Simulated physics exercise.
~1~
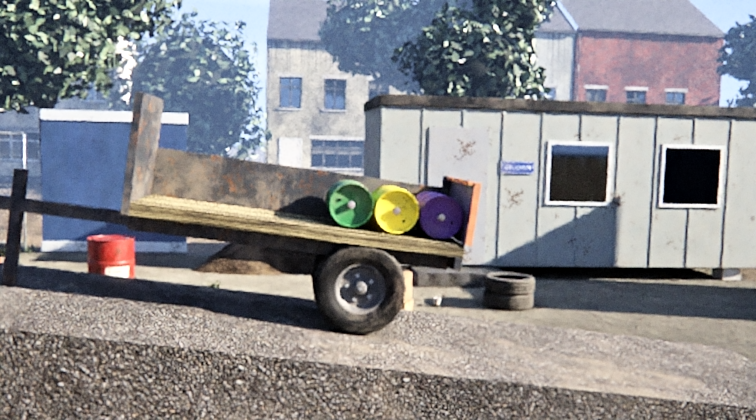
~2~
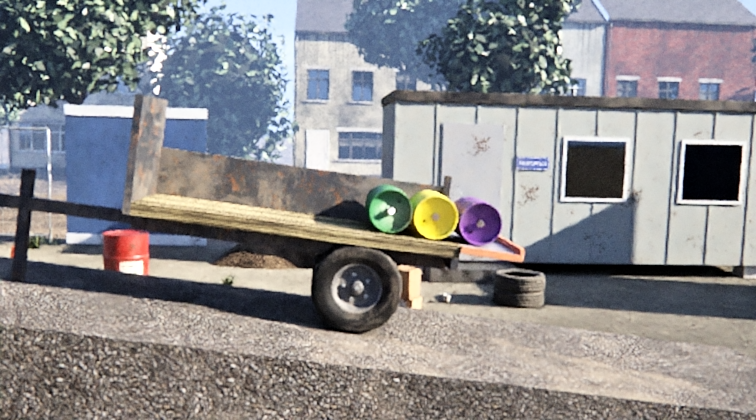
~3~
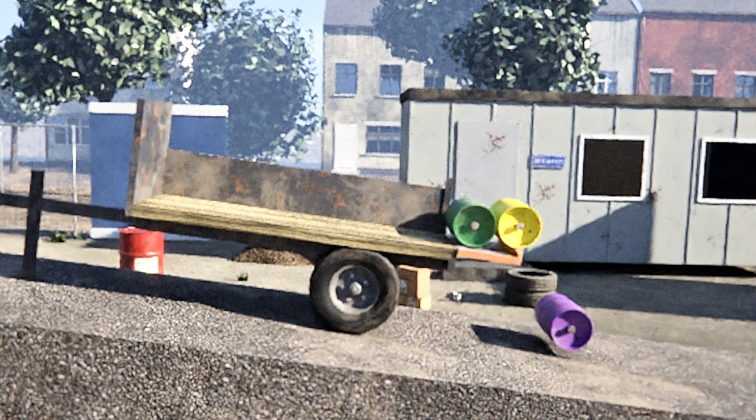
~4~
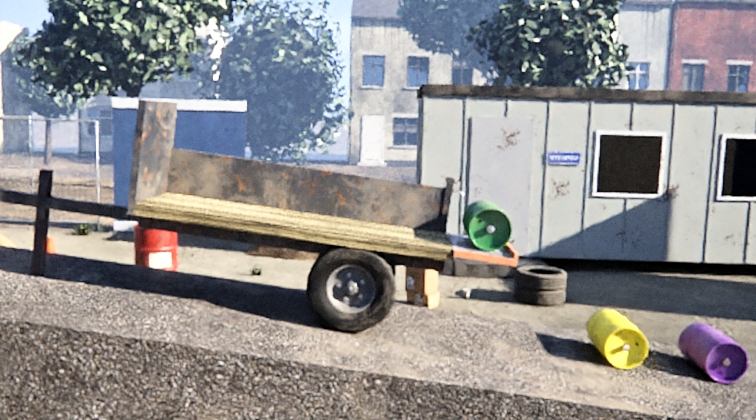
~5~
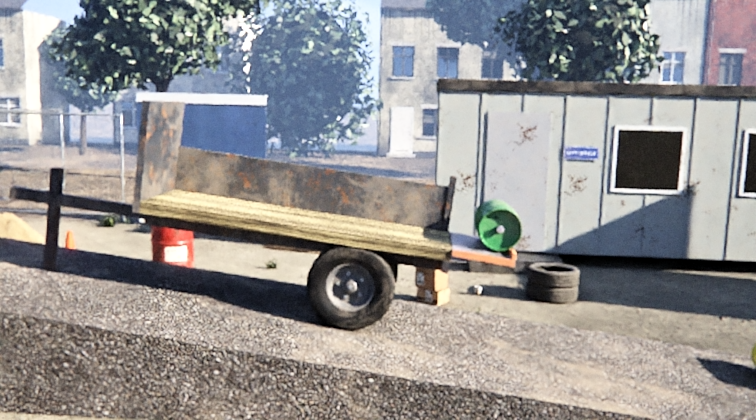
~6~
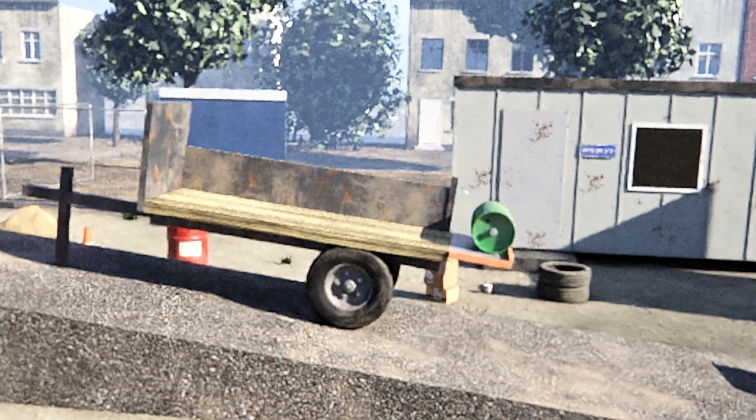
On a sloping trailer, purple and yellow drums roll off while the green one stays.
